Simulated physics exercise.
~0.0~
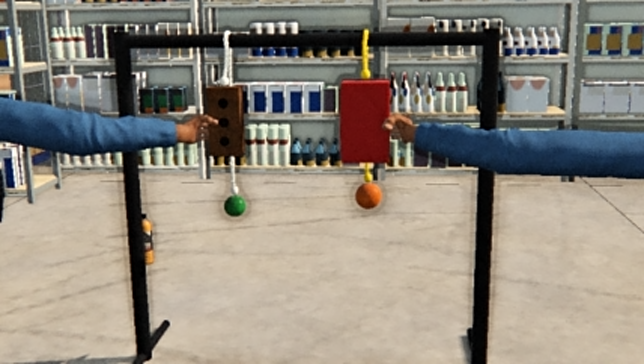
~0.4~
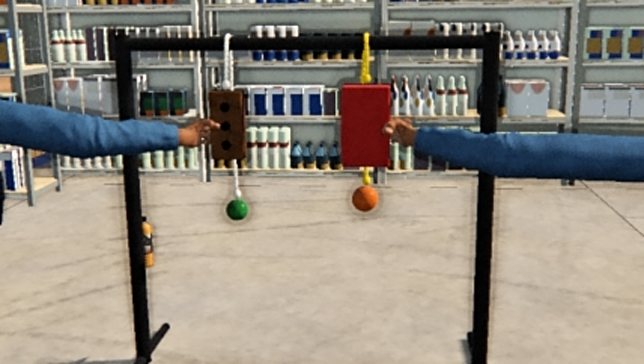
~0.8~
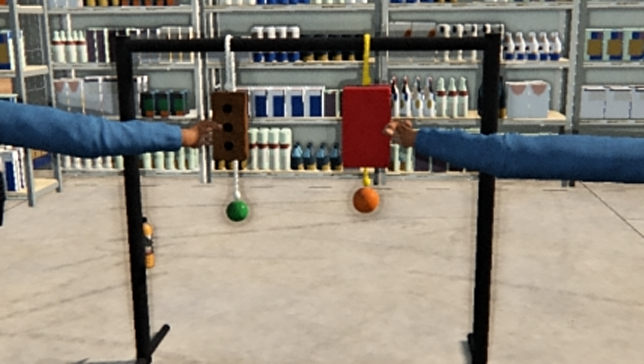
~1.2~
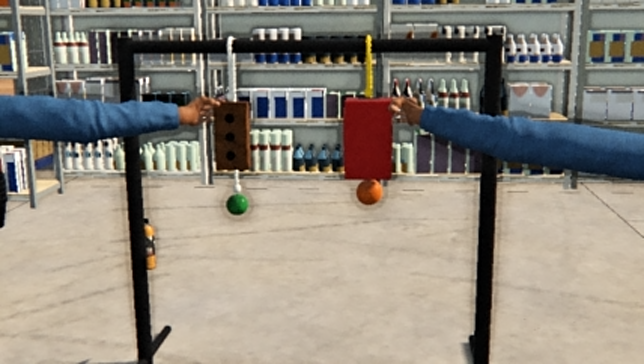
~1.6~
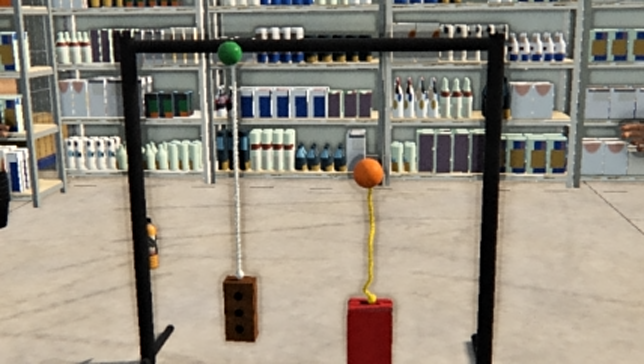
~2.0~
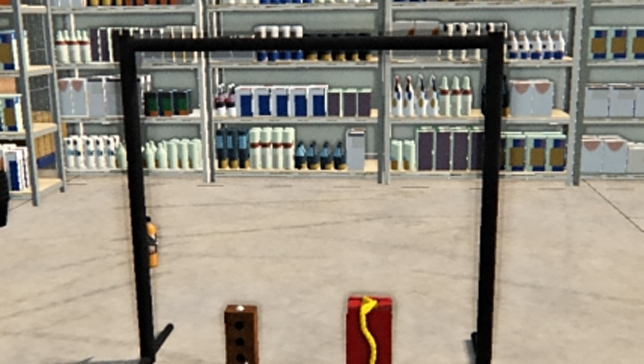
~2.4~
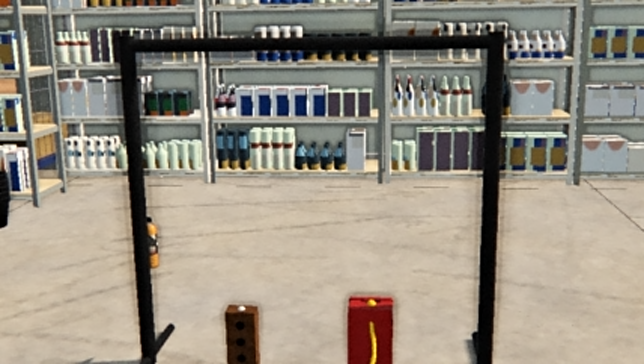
Two hands release a brown brick and a red case, which drop to the floor.
